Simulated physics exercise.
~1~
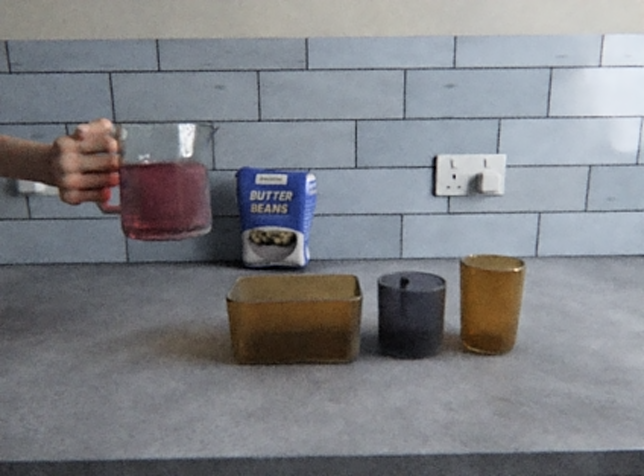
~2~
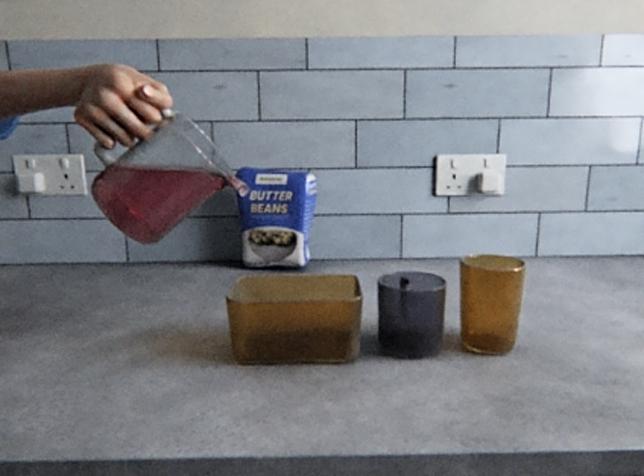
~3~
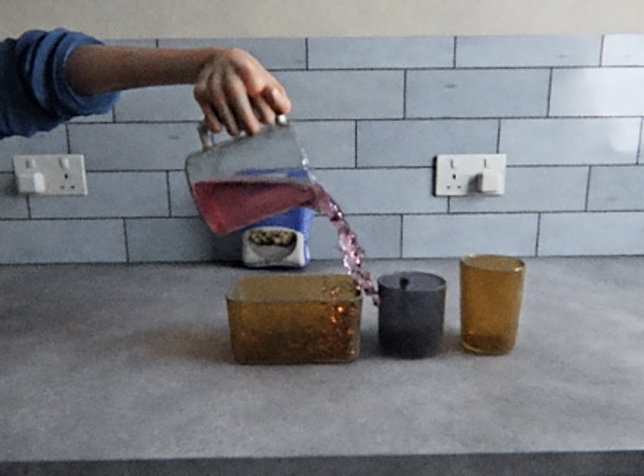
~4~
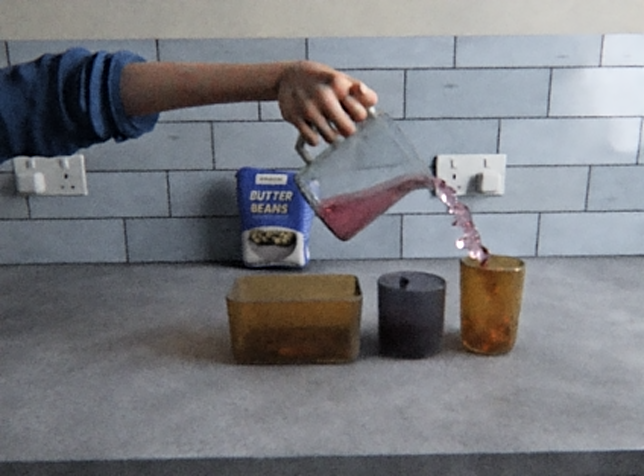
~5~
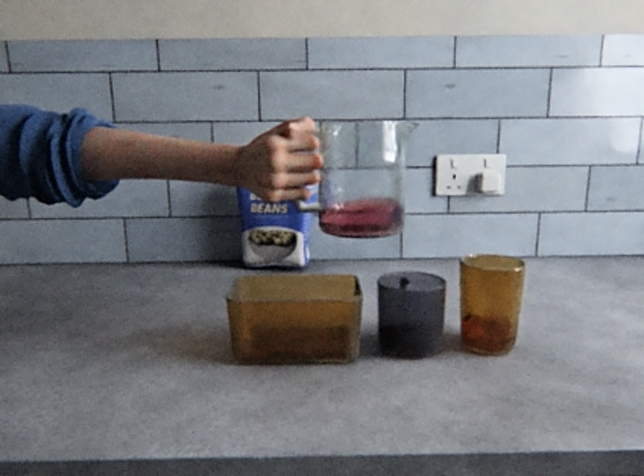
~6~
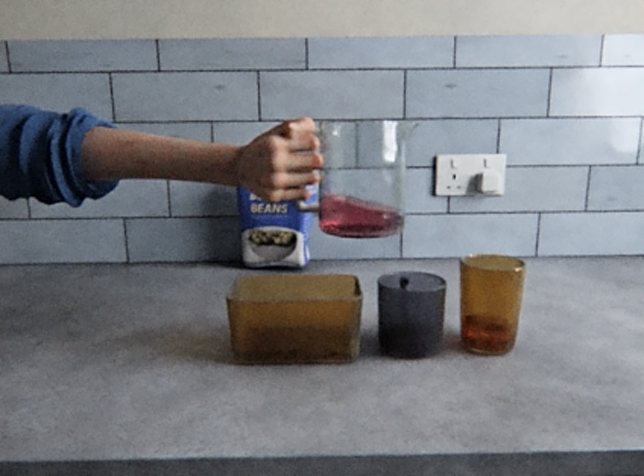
A grey kitchen worktop is seen from the front, against pale blue-grey wall tiles with white sockets. An amber rectangular food box, a dark mug and a tall amber drinking glass stand in a row, with a blue bag of butter beans behind. From the left, a hand holds up a clear pitcher of pinkish-red liquid and tips it to the right. The hand carries it rightward as the stream falls near the box and mug, then into the glass. It levels the pitcher, which keeps a little liquid, while some shows in the bottom of the glass.
